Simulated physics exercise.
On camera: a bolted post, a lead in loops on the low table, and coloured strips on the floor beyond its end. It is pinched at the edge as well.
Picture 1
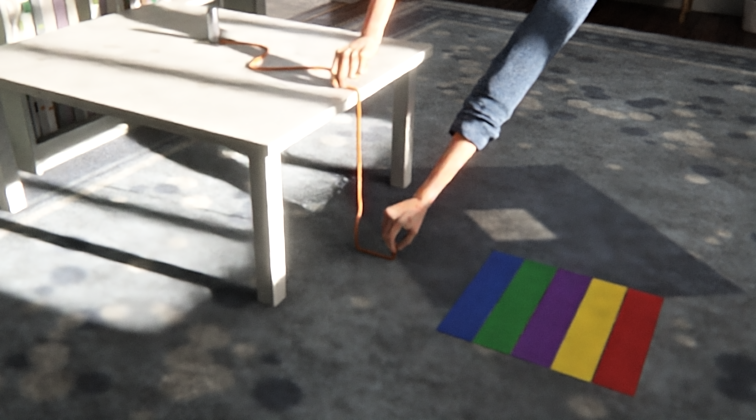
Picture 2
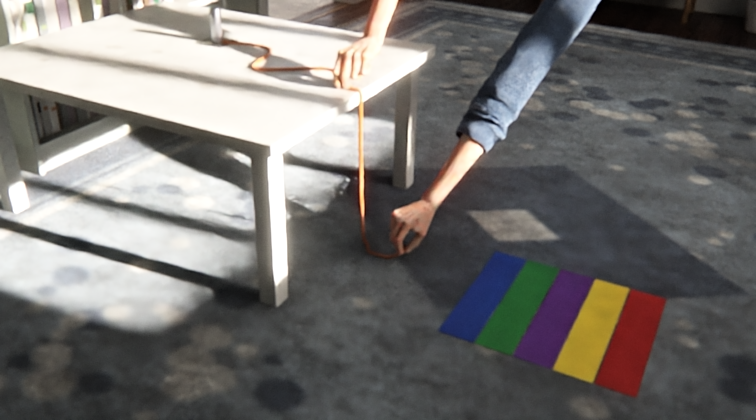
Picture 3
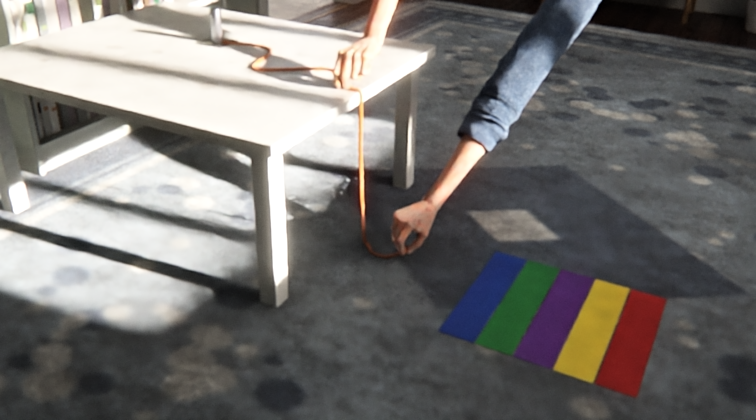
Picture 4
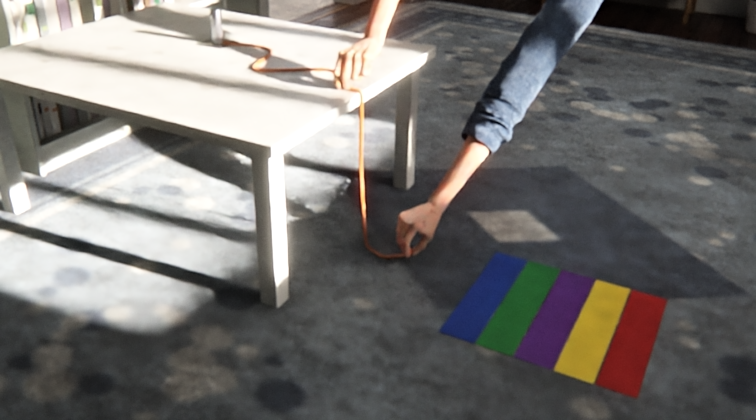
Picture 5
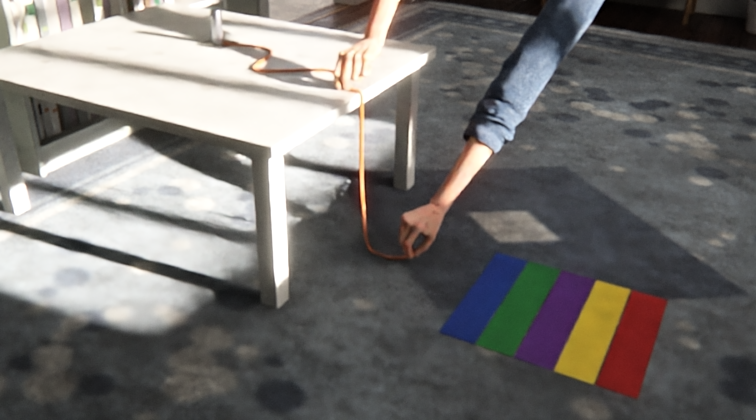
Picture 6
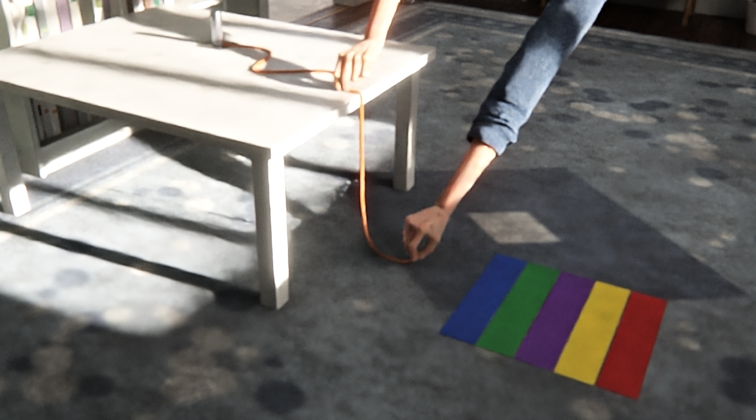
An orange cord's lower end, pinched in one hand, shifts slightly right just above the floor while another hand holds the cord at the white table's edge; blue, green, purple, yellow and red strips lie still nearby.
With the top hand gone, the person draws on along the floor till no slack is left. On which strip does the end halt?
It halts on the yellow strip.
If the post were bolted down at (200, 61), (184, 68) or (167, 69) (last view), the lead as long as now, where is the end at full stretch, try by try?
In that order: (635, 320), (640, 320) and (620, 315).
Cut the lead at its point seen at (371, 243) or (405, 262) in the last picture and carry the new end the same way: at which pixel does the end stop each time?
Try by try, around (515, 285) and (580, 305).
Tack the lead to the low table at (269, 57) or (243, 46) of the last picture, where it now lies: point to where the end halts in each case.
Near (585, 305) and (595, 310).
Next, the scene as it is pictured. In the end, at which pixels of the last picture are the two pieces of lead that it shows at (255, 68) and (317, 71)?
Near (299, 68) and (355, 86).
A little later, end near (520, 287); over green.
Next, end near (570, 302); over purple.
When it is tight, end near (602, 311); over yellow. Over yellow.
